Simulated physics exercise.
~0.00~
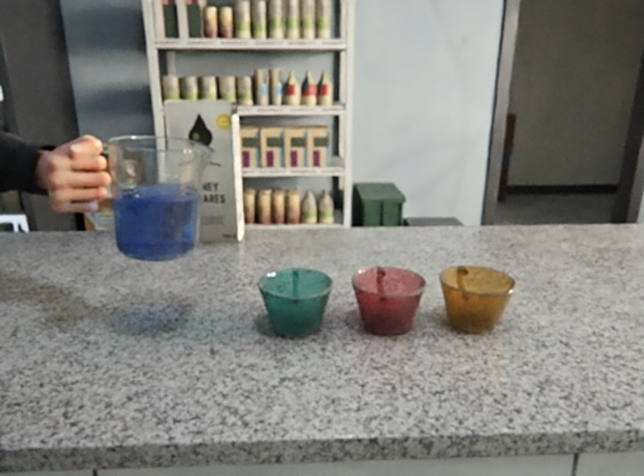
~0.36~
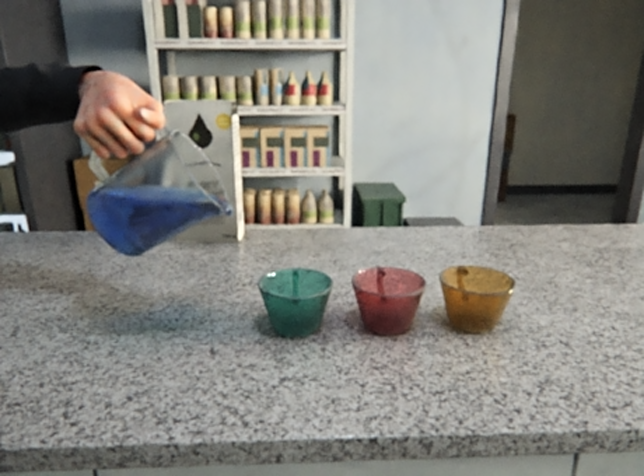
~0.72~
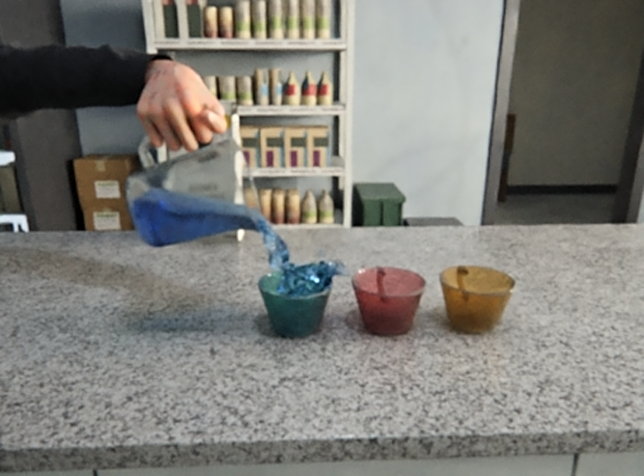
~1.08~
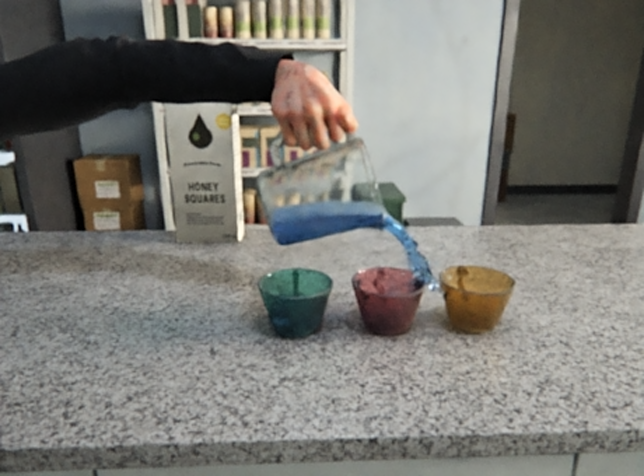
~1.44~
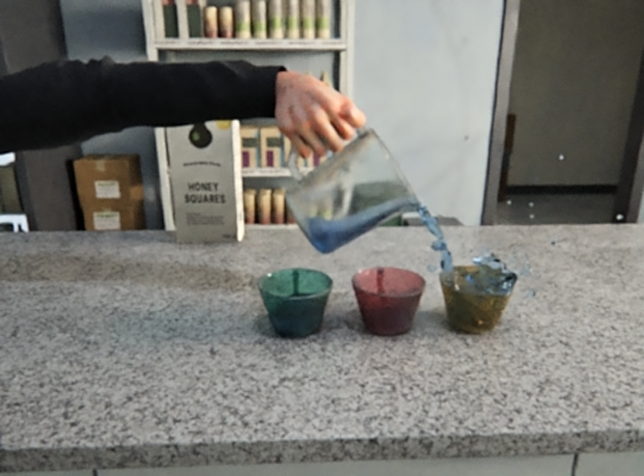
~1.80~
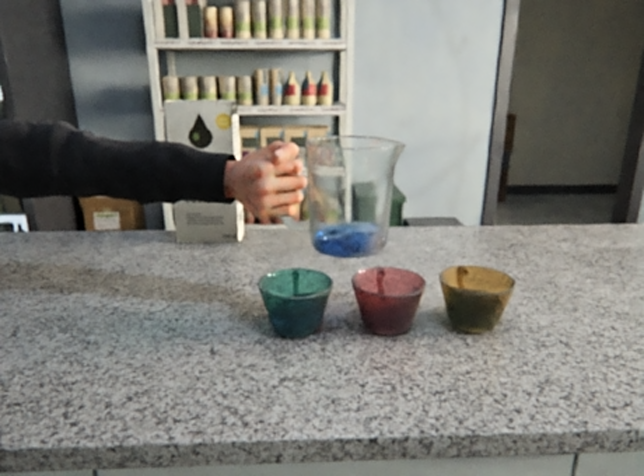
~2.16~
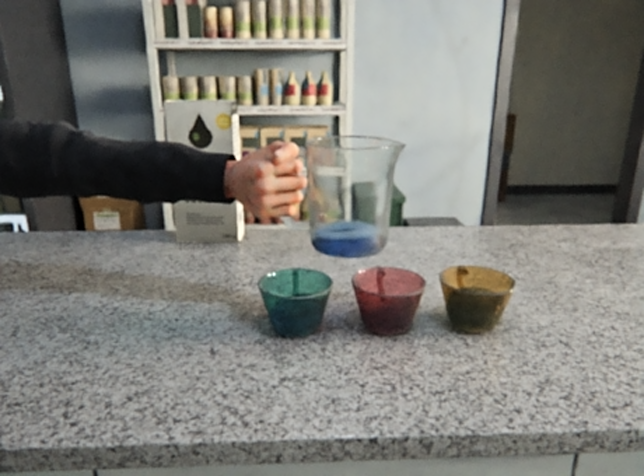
A hand tilts a glass pitcher of blue water rightwards and carries it over a row of green, red and amber cups, pouring across them with some splashing, then levels it and holds it above the speckled counter with a little water left.
